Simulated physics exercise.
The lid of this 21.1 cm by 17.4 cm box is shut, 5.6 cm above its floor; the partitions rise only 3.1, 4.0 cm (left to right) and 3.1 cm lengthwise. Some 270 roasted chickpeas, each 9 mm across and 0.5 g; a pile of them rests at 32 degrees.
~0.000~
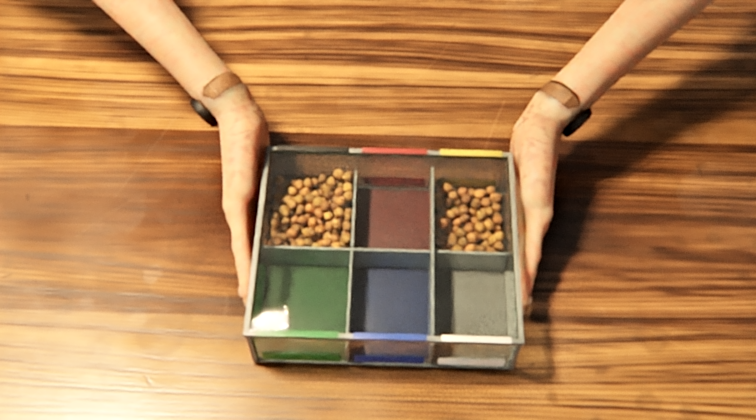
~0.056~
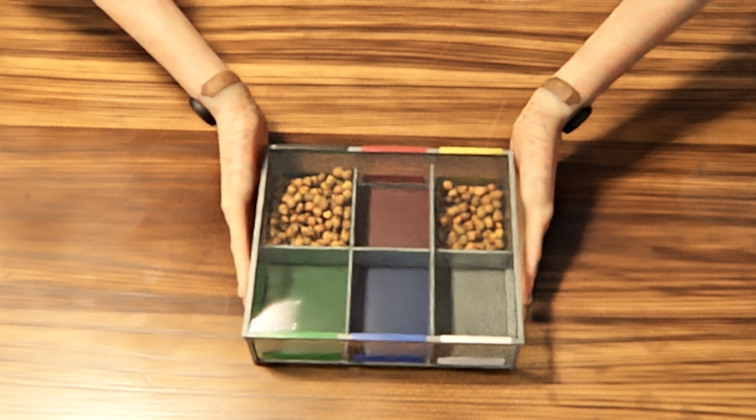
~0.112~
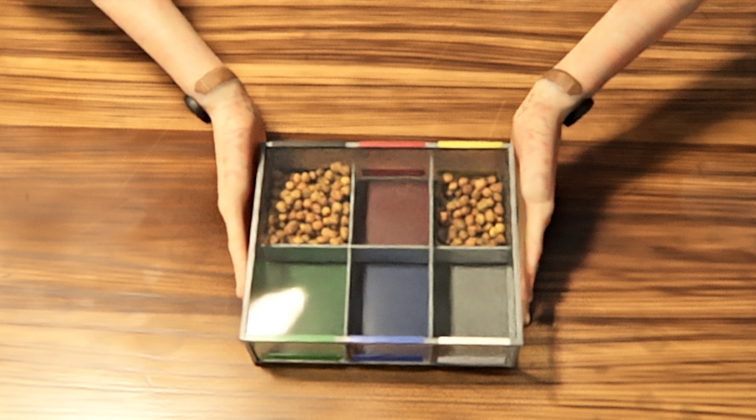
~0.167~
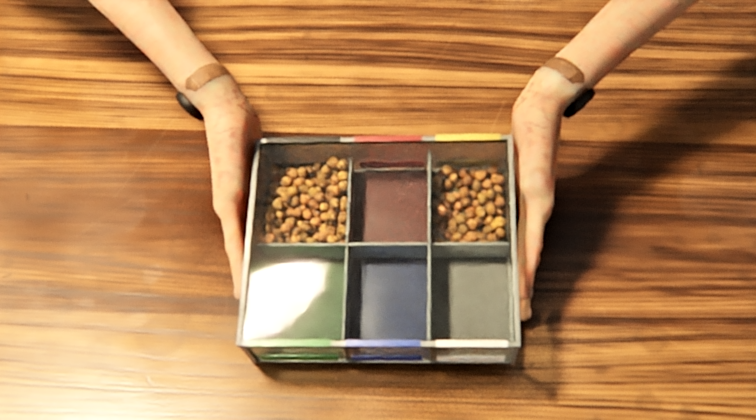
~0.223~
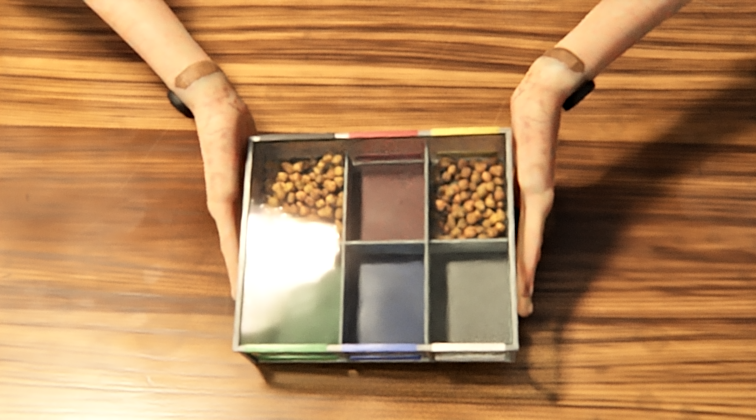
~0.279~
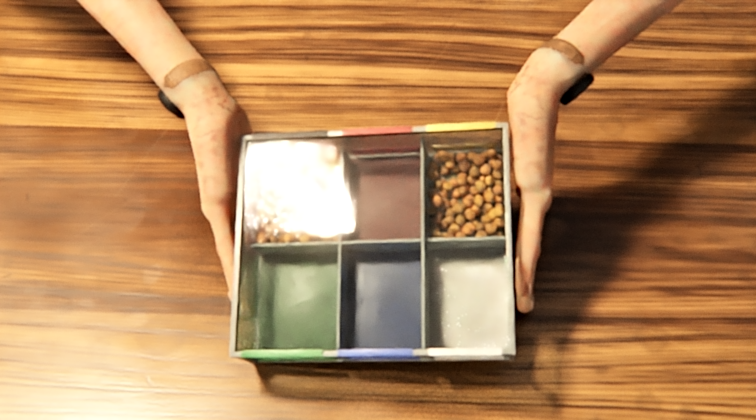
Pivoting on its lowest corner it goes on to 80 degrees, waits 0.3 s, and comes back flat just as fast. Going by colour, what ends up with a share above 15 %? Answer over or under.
Red compartment: Under; blue compartment: Under; green compartment: Over; yellow compartment: Over; white compartment: Under; black compartment: Over.
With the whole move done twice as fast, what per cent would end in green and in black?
Green 35; black 40.
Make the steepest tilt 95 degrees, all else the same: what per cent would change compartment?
Some 65 per cent.
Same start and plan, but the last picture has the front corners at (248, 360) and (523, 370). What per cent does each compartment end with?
Red 0; blue 15; green 25; yellow 25; white 10; black 30.
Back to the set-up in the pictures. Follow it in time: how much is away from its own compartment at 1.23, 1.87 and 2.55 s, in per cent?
About 30, 45, 45.
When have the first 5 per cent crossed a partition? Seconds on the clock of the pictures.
Near 0.90 s.
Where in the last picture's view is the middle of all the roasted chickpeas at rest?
At about (309, 253).
After 1.23 s, tilt 80 degrees; blue 5 %, green 25 %, yellow 30 %, white 5 %, black 45 %.
After 1.87 s, tilt 40 degrees; blue 5 %, green 35 %, yellow 25 %, white 5 %, black 35 %.
After 2.55 s, tilt 0 degrees; blue 5 %, green 35 %, yellow 25 %, white 5 %, black 35 %.
In the end, at 2.9 s, red 0 %, blue 5 %, green 35 %, yellow 25 %, white 5 %, black 35 %.
